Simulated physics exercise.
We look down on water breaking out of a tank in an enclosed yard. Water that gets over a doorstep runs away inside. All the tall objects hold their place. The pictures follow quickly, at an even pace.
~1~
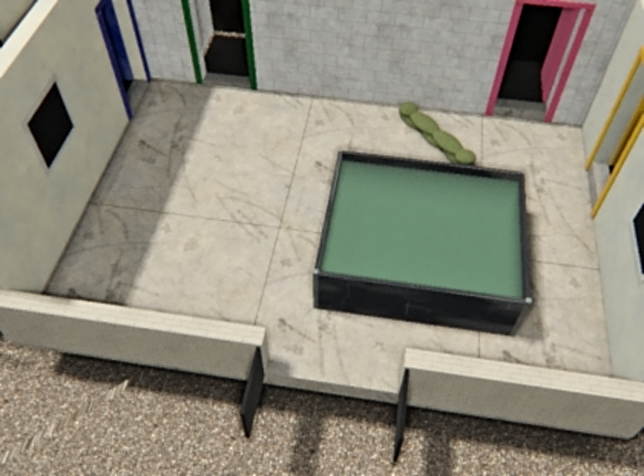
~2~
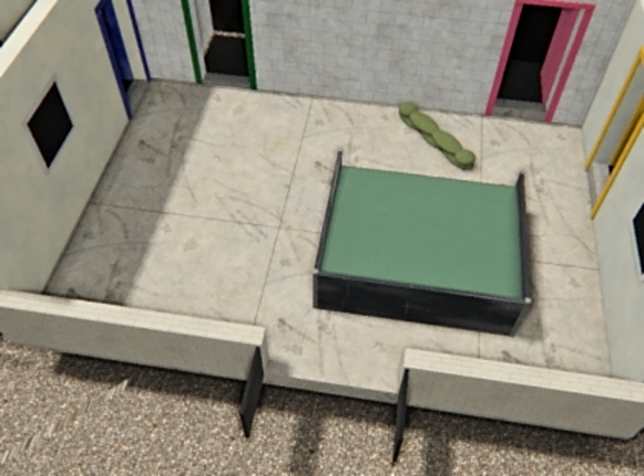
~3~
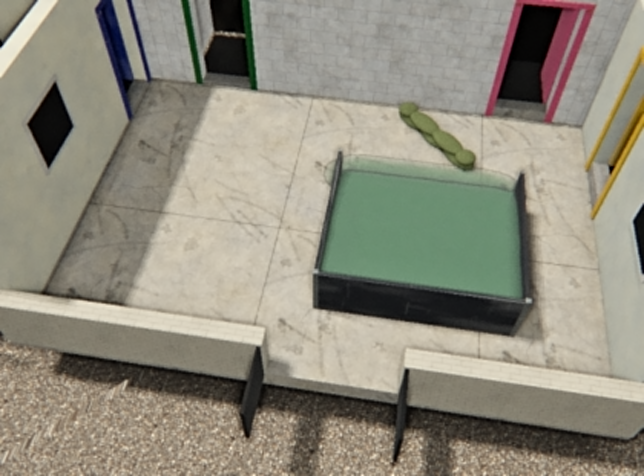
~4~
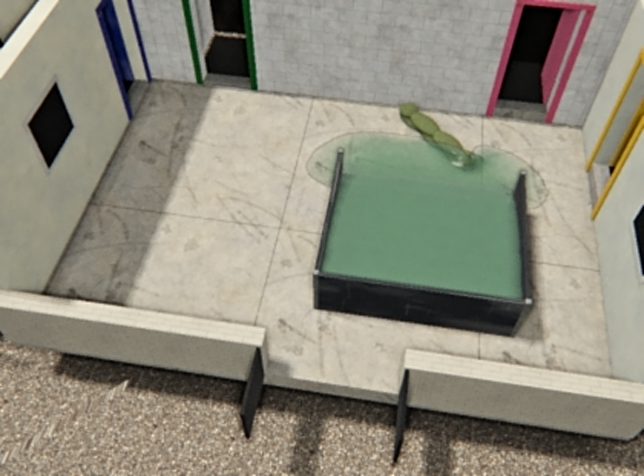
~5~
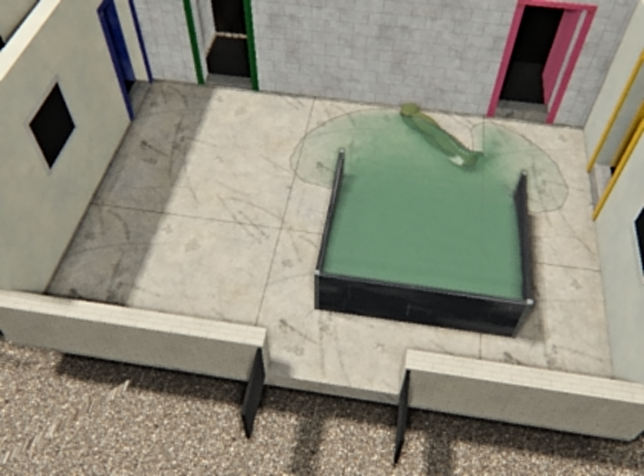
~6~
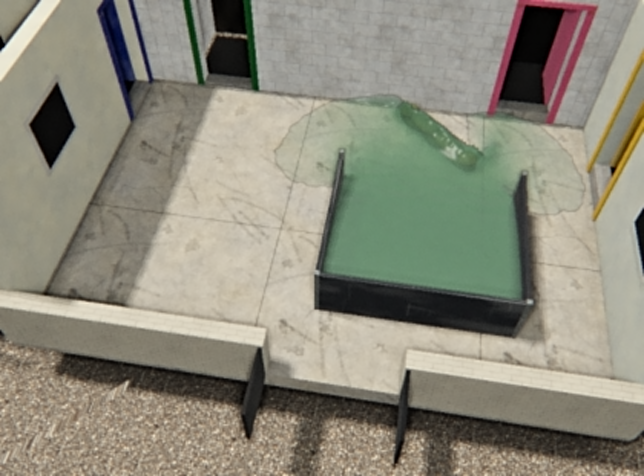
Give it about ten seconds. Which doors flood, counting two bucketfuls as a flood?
In the end: The yellow door admits no more than that; the pink door lets in a lot; the green door lets in a lot; the blue door lets in a lot.
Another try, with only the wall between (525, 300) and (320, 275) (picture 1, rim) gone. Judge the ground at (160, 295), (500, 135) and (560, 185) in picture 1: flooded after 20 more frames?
As listed: Wet, covered, flooded.
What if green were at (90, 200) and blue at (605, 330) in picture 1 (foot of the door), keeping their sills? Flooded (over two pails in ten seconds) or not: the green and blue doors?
In short: Green door takes more, blue door is over.
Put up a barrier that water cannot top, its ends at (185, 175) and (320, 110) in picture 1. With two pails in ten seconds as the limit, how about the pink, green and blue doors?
The pink door lets more in; the green door is under; the blue door floods.
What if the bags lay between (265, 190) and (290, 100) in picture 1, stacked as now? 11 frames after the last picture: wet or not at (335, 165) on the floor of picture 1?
Verdict: Covered.
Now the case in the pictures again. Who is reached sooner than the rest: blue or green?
First comes the door marked green.
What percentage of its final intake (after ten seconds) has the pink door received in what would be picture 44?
I make it 100 per cent.
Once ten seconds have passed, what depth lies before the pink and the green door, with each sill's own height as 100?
About 30 and 180 per cent.
A moment on, water covers 30 % of the floor; the yellow door wet at the sill, nothing in, the pink door over two buckets in, the green door not reached, the blue door not reached.
Next, water covers 40 % of the floor; the yellow door wet at the sill, nothing in, the pink door far over two buckets in, the green door under two buckets in, the blue door under two buckets in.
Then, water covers 65 % of the floor; the yellow door under two buckets in, the pink door far over two buckets in, the green door under two buckets in, the blue door far over two buckets in.
Later, water covers 85 % of the floor; the yellow door under two buckets in, the pink door far over two buckets in, the green door over two buckets in, the blue door far over two buckets in.
In the end, water covers 95 % of the floor; the yellow door under two buckets in, the pink door far over two buckets in, the green door over two buckets in, the blue door far over two buckets in.
